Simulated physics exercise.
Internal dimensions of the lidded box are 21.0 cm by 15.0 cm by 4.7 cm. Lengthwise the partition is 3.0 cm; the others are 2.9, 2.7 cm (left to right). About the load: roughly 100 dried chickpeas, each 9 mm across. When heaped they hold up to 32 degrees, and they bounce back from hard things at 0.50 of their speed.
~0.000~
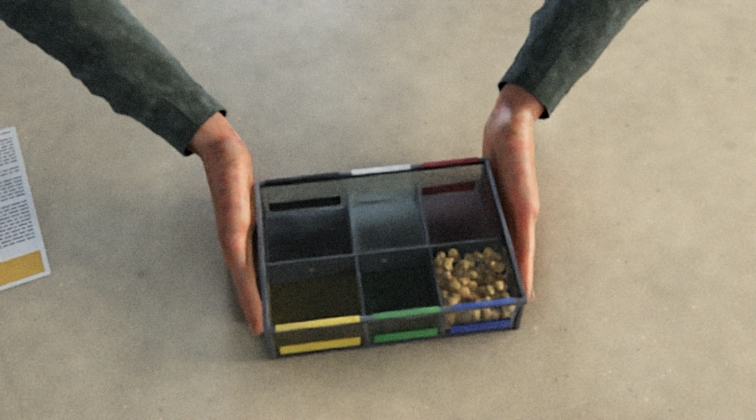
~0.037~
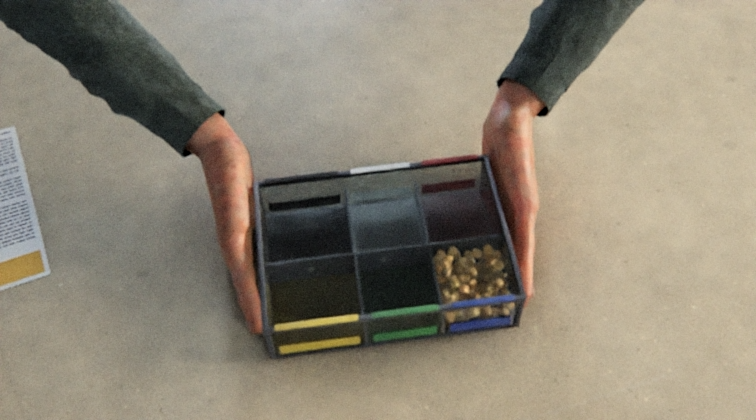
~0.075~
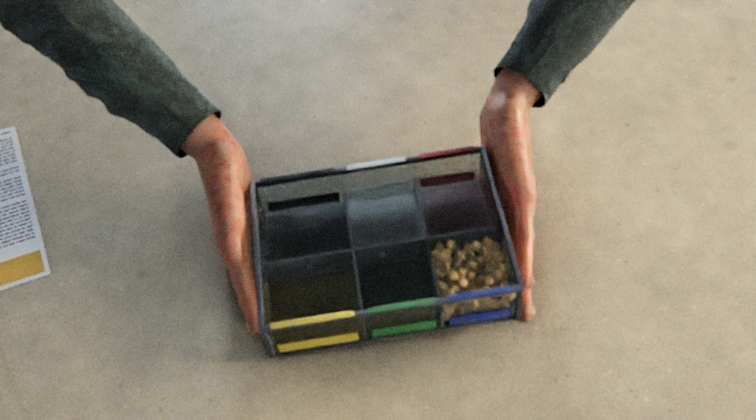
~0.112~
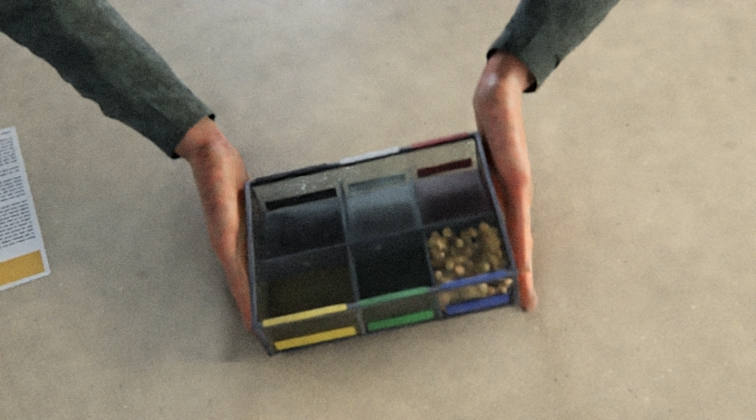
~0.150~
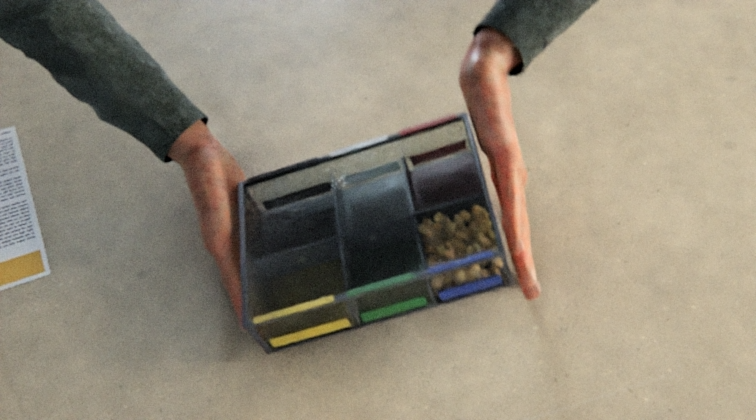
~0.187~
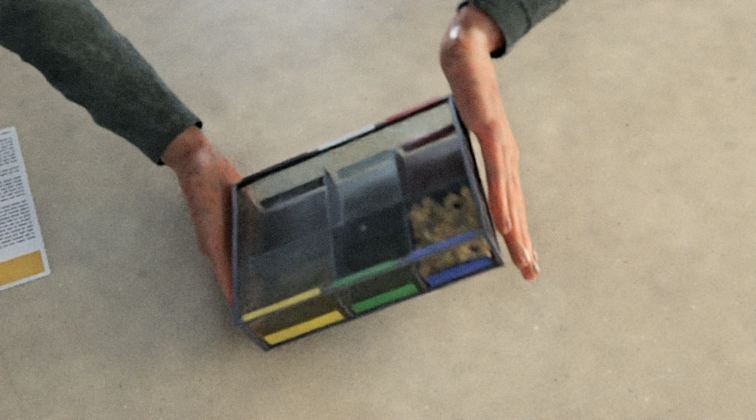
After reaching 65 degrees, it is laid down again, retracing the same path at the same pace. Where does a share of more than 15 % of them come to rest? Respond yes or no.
Red: No; blue: Yes; green: Yes; yellow: No; white: No; black: No.
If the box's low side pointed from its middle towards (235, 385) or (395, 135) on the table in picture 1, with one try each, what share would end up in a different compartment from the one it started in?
Around 25 % for the first direction, around 20 % for the second.
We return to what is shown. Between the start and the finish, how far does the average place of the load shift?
It shifts by roughly 5.5 cm.
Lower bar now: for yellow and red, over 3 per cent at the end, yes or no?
Yellow: True, red: False.
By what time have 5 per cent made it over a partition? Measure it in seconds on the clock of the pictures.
Roughly at the 0.50 s mark.
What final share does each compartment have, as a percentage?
Per cent by compartment - red 0, blue 50, green 30, yellow 10, white 5, black 5.
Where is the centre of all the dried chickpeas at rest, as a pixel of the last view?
Near (439, 283).
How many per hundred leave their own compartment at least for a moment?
50 %, roughly.
After 0.52 s, tilt 63 degrees; blue 80 %, green 15 %, white 5 %.
Then, at 0.75 s, tilt 23 degrees; blue 55 %, green 30 %, yellow 10 %, white 5 %, black 5 %.
After 1.08 s, tilt 0 degrees; blue 50 %, green 30 %, yellow 10 %, white 5 %, black 5 %.
By 1.4 s all is still; red 0 %, blue 50 %, green 30 %, yellow 10 %, white 5 %, black 5 %.
